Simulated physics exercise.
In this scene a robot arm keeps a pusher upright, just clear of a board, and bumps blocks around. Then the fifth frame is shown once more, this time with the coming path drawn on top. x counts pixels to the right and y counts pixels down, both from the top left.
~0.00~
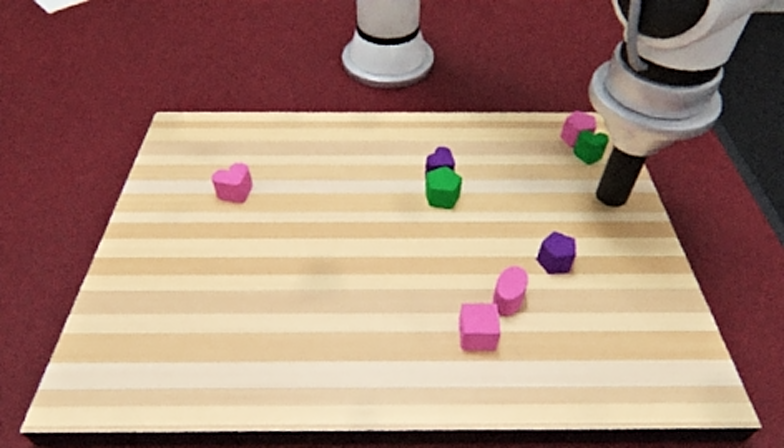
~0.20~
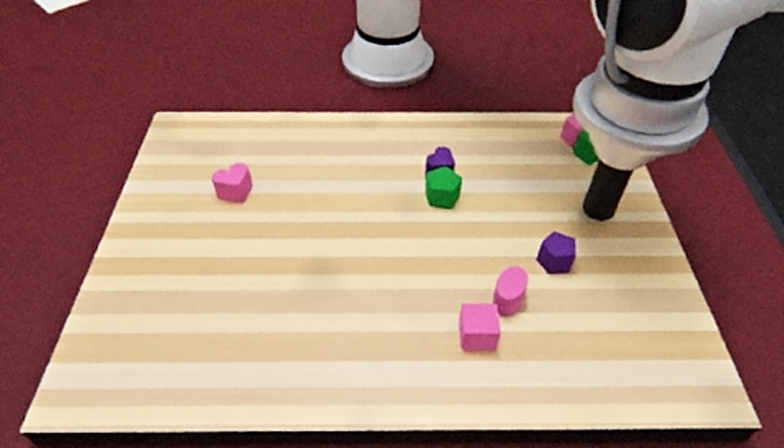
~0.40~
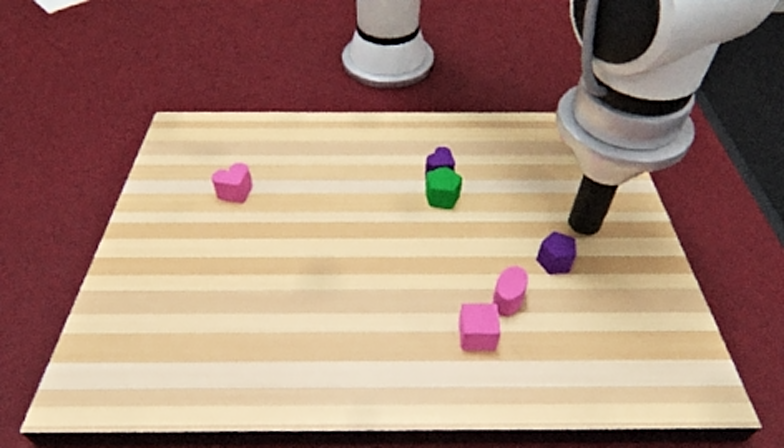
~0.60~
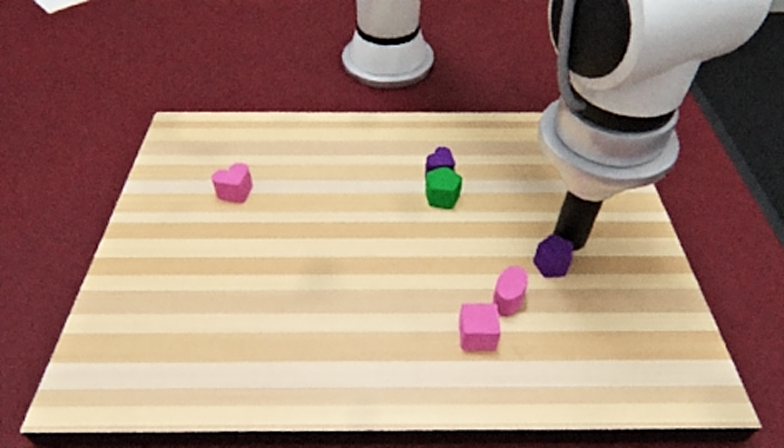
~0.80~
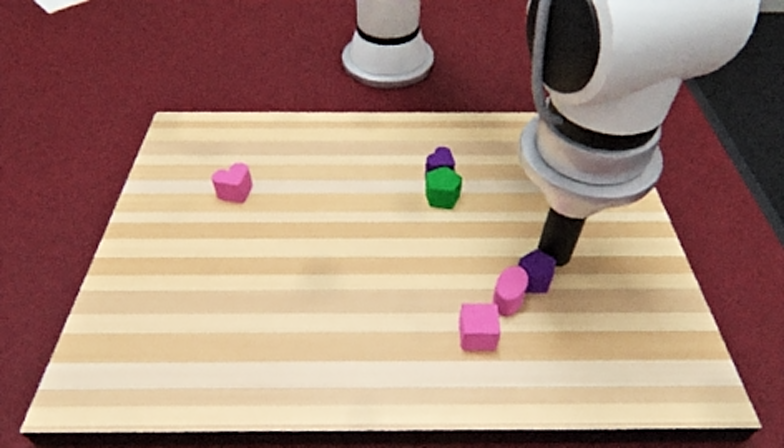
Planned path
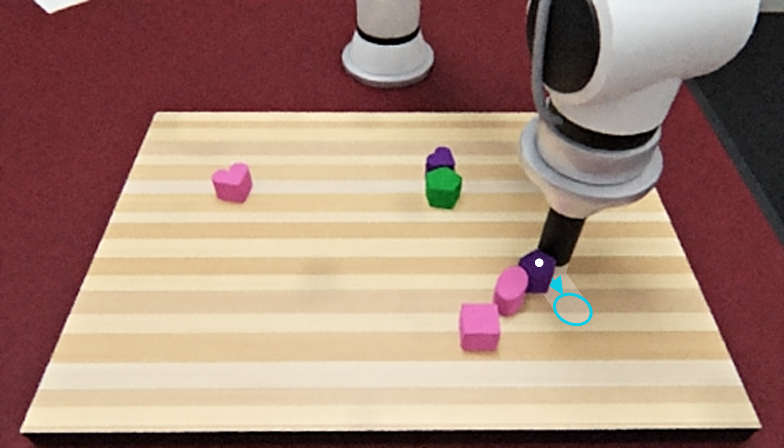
On a striped wooden board, a robot arm moving down and left, then nudging a purple block up to a pink oval.
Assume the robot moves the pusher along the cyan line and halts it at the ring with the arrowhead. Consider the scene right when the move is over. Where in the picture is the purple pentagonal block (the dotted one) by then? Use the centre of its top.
It will end up at (533, 280).
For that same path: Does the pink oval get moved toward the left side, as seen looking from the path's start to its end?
My answer is no.
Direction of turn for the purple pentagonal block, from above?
Rotates clockwise.
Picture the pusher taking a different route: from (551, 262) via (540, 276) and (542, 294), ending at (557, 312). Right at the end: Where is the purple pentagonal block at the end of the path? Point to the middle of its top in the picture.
In the picture, it is at (520, 291).
The line goes from (551, 262) by way of (551, 277) and (561, 293) to (573, 309); the dot is on the purple pentagonal block.
The first path, step by step. Halfway along, pusher (559, 277); pink oval (499, 287), turned 15° anticlockwise; purple pentagonal block (533, 279), turned 45° clockwise.
At the end, pusher (576, 302); pink oval (499, 287), turned 15° anticlockwise; purple pentagonal block (533, 280), turned 45° clockwise.
